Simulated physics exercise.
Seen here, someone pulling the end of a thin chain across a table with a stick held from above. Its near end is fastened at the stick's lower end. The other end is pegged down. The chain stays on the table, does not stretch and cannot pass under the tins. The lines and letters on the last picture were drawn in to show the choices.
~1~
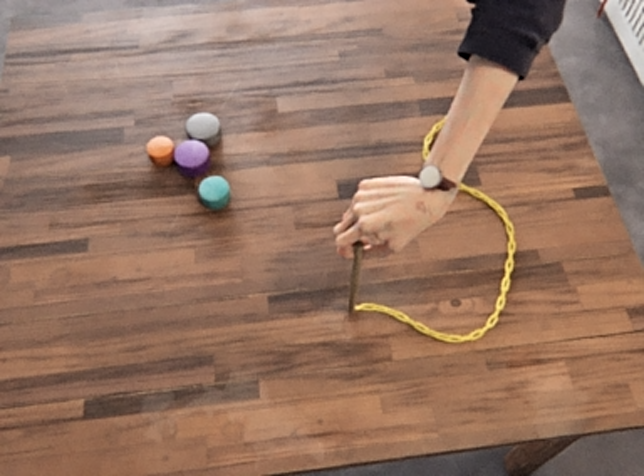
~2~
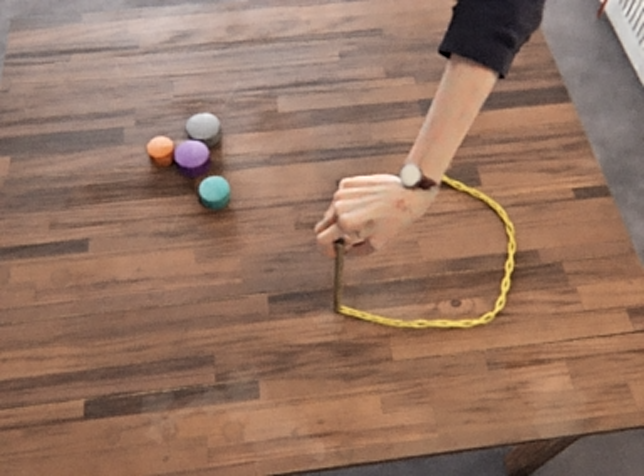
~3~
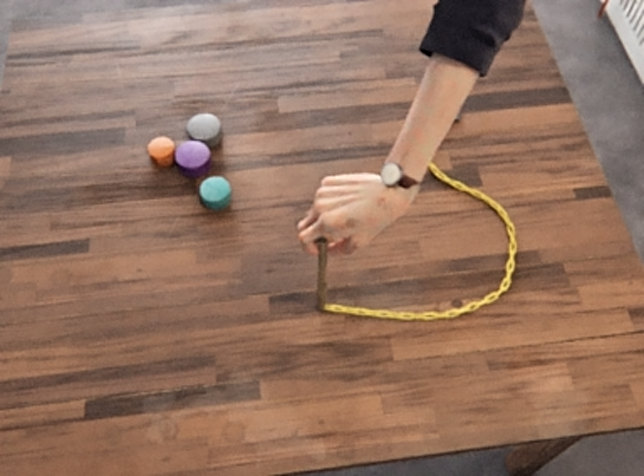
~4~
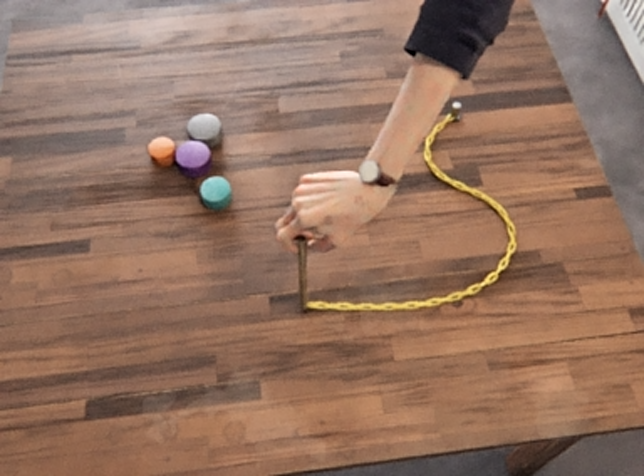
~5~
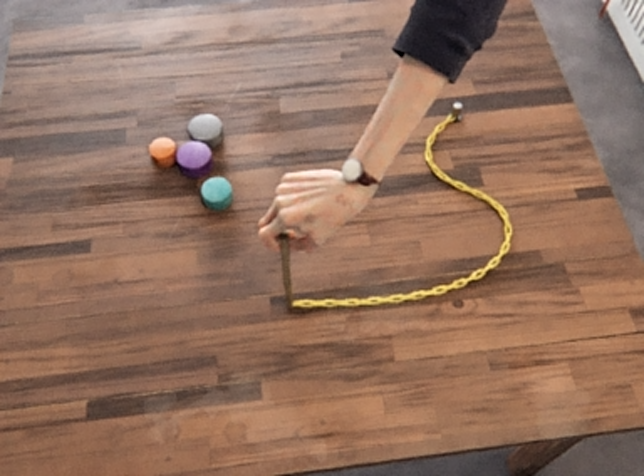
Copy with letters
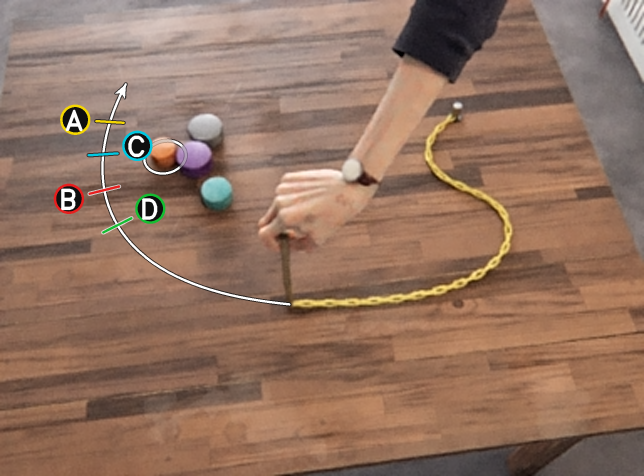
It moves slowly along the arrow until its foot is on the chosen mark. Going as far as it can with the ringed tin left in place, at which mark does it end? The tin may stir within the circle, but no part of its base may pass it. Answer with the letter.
A is the last safe stop.
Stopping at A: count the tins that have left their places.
One.
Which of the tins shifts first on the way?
Turquoise.
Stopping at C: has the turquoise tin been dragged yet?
By then, no.
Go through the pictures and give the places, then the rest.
Turquoise tin (215, 193); grey tin (204, 131), in the first picture.
Purple tin (193, 159), in the second picture.
Orange tin (162, 152); turquoise tin (216, 194), in the third picture.
Grey tin (205, 131); peg (455, 111), in the fourth picture.
Purple tin (195, 160); orange tin (164, 153); turquoise tin (217, 194), in the fifth picture.
On the marked copy, A at (110, 122); B at (104, 190); C at (103, 154); D at (118, 225); the ring at (165, 157); the route from (290, 304) via (119, 227) to (126, 84).
Following A. Soon after the start, foot of the stick (172, 275); orange tin (164, 153).
Later, foot of the stick (106, 198); orange tin (164, 153).
In the end, foot of the stick (110, 123); orange tin (164, 153); turquoise tin (219, 180); the orange tin is still in its ring.
As for the rest, B is safe but short; C is safe but short; D is safe but short.
